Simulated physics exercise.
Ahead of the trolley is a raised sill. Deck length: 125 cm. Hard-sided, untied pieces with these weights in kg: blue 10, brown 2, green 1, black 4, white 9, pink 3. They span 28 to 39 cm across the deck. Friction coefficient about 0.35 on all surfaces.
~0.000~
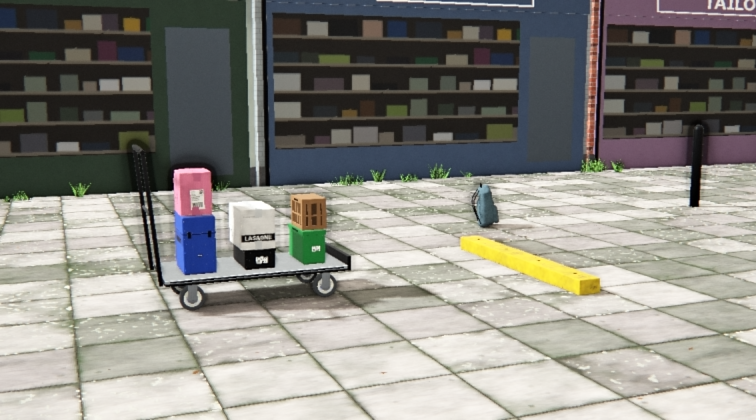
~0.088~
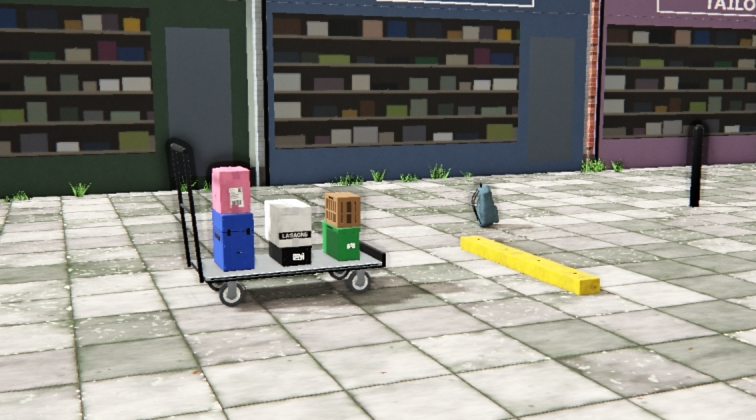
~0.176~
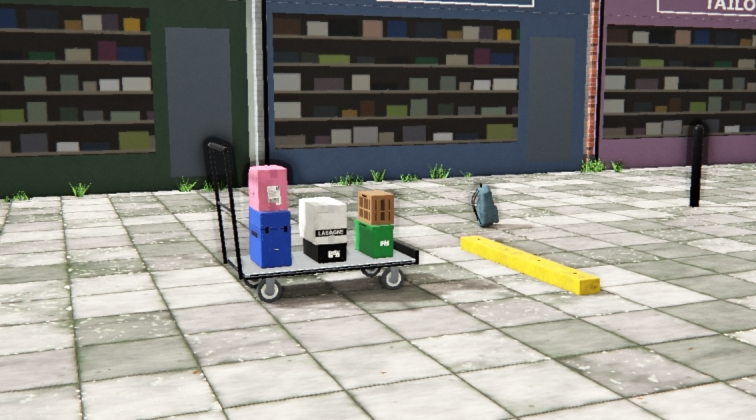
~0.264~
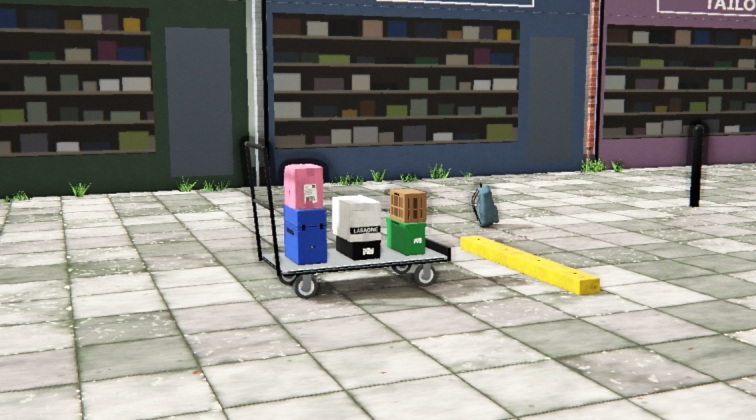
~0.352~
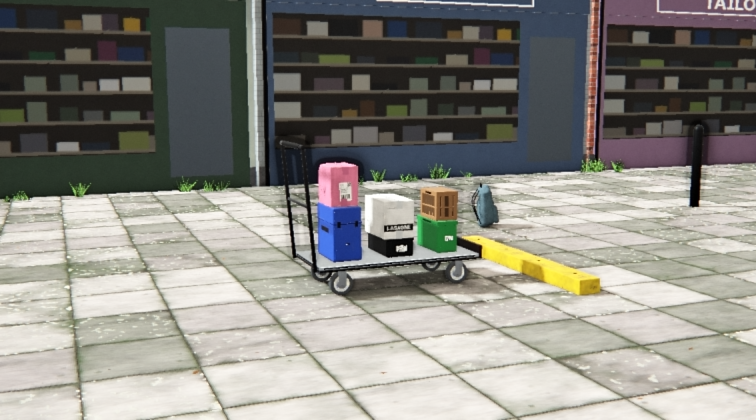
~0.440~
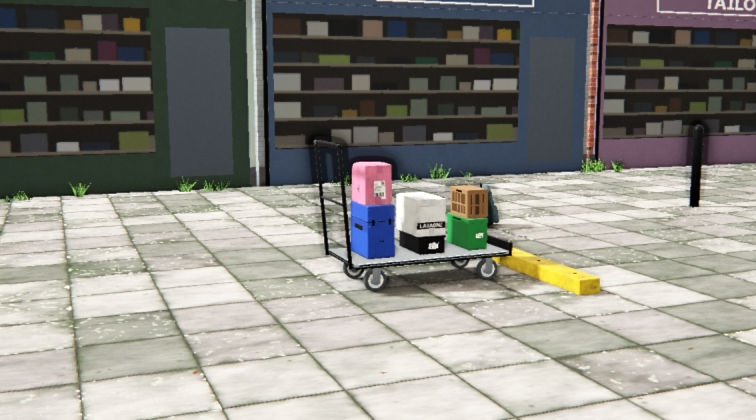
A flatbed trolley with a tall black handle stands on a pale paved square before green, blue and purple shopfronts, seen from slightly above and to the side. It carries a pink parcel on a blue box at left, white over black in the middle, and a brown crate on a green tote at right. It rolls steadily rightward toward a yellow sill, passing before a grey-blue bag, while the camera stays still.
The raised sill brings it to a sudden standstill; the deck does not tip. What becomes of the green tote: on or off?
The green tote ends off the deck.
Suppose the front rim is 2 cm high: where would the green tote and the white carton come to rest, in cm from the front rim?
In that case green 150 past, white 50 past.
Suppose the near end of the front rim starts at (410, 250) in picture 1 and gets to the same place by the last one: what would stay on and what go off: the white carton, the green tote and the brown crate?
Then white on, green on, brown off.
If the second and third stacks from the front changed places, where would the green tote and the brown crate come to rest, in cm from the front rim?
Then green 10 behind, brown 190 past.
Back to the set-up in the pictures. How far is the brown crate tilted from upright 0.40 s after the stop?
It is tilted some 140°.
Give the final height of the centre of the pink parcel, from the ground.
About 15 cm.
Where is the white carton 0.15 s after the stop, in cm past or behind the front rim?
Some 25 cm behind it.
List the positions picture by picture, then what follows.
Green tote (307, 243), pink parcel (193, 192), rim corner (350, 265); 158 cm still to roll, in the first frame.
Green tote (341, 240), pink parcel (231, 190), rim corner (384, 262); 132 cm still to roll, in the second frame.
Green tote (374, 238), pink parcel (268, 188), rim corner (417, 259); 106 cm still to roll, in the third frame.
Green tote (406, 236), pink parcel (304, 186), rim corner (450, 256); 80 cm still to roll, in the fourth frame.
Green tote (437, 233), pink parcel (338, 185), rim corner (481, 254); 53 cm still to roll, in the fifth frame.
Green tote (467, 231), pink parcel (371, 183), rim corner (511, 251); 27 cm still to roll. Speed about 3.0 m/s, in the sixth frame.
After 0.53 s the deck stops.
After 0.93 s the green tote is 1 cm behind the rim, tilted 80°, near (522, 222) in the last picture's view.
After 1.33 s the green tote is 10 cm past the rim, tilted 160°, near (533, 234) in the last picture's view.
When all is still (1.7 s), past the rim, brown crate, green tote, white carton and pink parcel; behind it, blue toolbox and black tote.
